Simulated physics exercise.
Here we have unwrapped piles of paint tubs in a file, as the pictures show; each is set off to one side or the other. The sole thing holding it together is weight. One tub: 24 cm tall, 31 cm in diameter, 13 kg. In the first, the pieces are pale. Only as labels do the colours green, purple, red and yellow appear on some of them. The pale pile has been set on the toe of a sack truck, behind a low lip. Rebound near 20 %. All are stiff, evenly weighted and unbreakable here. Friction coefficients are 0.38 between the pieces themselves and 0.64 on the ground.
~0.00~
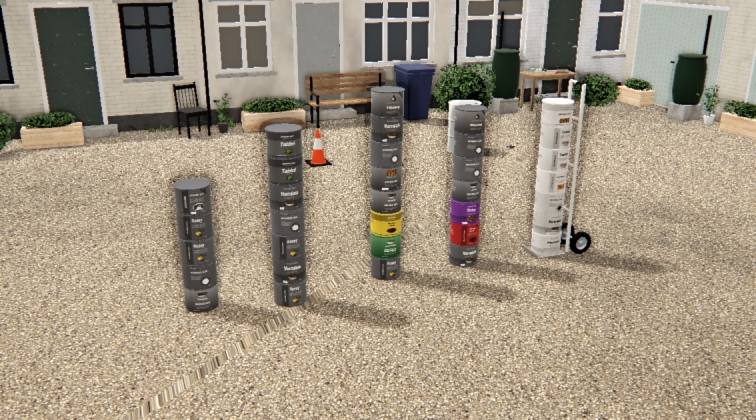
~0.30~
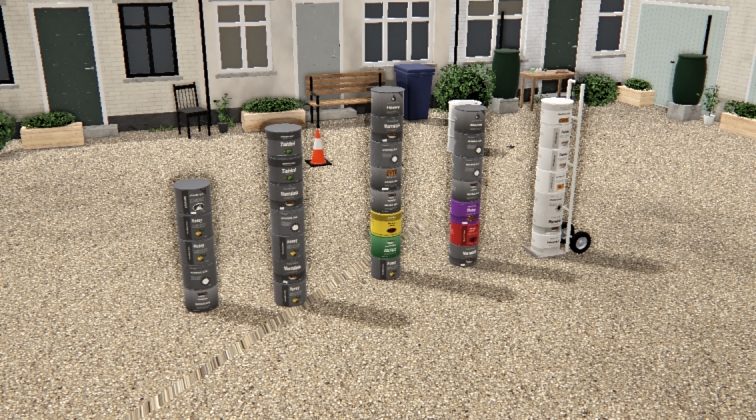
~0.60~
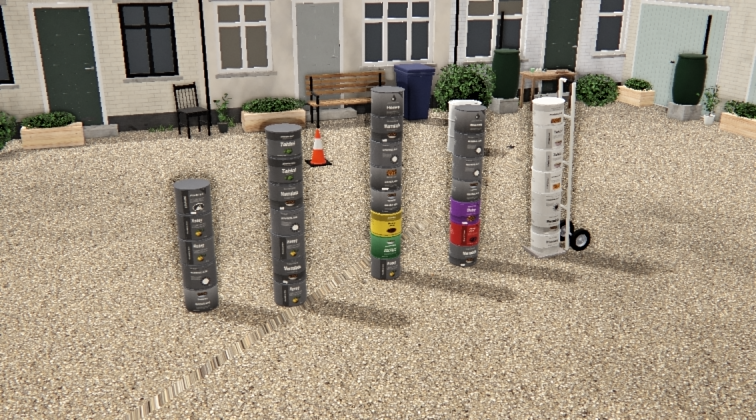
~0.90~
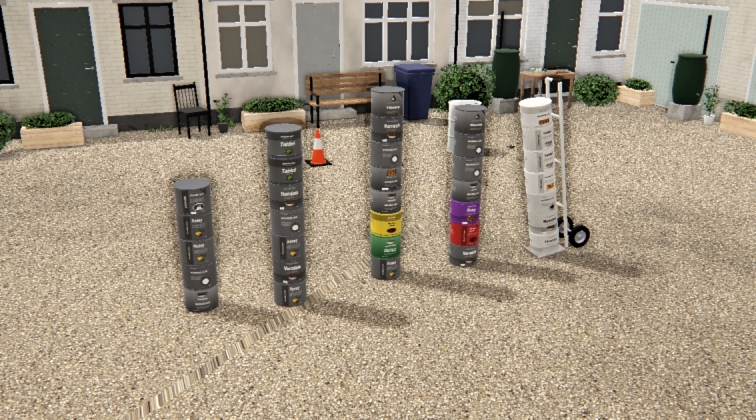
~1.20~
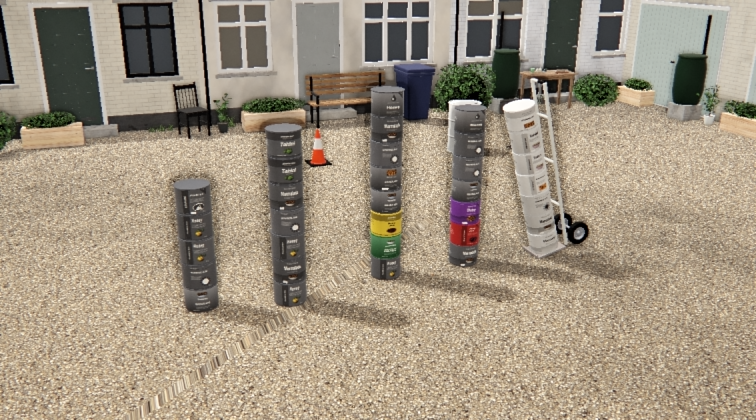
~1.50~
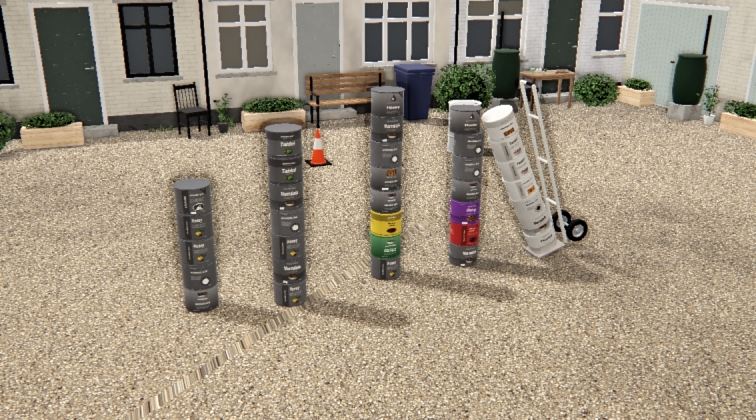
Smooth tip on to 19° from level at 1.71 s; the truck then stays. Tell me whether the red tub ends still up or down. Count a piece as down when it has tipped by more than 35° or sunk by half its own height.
The red tub ends down.
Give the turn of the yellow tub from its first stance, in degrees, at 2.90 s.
About 0 degrees.
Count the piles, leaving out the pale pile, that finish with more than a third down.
1.
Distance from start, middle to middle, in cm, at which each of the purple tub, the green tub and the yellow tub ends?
The purple one ends around 80 cm from its start, the green one around 0 cm and the yellow one around 0 cm.
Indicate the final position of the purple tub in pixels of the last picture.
Last frame, centre at roughly (397, 247).
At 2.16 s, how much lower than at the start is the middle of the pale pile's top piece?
Some 50 cm lower.
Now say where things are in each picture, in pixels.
In the first picture (each place is the centre of the face we see best), truck frame (581, 120) 0° forward; red tub (471, 235); purple tub (471, 214); yellow tub (392, 225); the others all in place.
The second picture shows truck frame (580, 120) 0° forward; red tub (471, 235).
The third picture shows truck frame (572, 119) 4° forward, top of the pale pile leaning 4°; red tub (471, 235); the others all in place.
The fourth picture shows truck frame (561, 118) 9° forward, top of the pale pile leaning 9°; red tub (471, 235); the others all in place.
The fifth picture shows truck frame (549, 118) 14° forward, top of the pale pile leaning 16°; red tub (471, 235); the others all in place.
The sixth picture shows truck frame (540, 119) 18° forward, top of the pale pile leaning 25°; red tub (471, 235); purple tub (471, 214); yellow tub (392, 225); one has shifted.
By 2.16 s, 7 of the pale pile down; none of the 27 other tubs down, 6 disturbed; red tub tilted 15°; purple tub tilted 16°.
By 2.90 s, 7 of the pale pile down; 6 of the 27 other tubs down; red tub on its side; purple tub on its side.
When it is over (3.8 s), 7 of the pale pile down; 6 of the 27 other tubs down; red tub on its side; purple tub on its side; yellow tub unmoved. In pixels of the last frame, middles, red tub near (431, 244), purple tub near (397, 247).
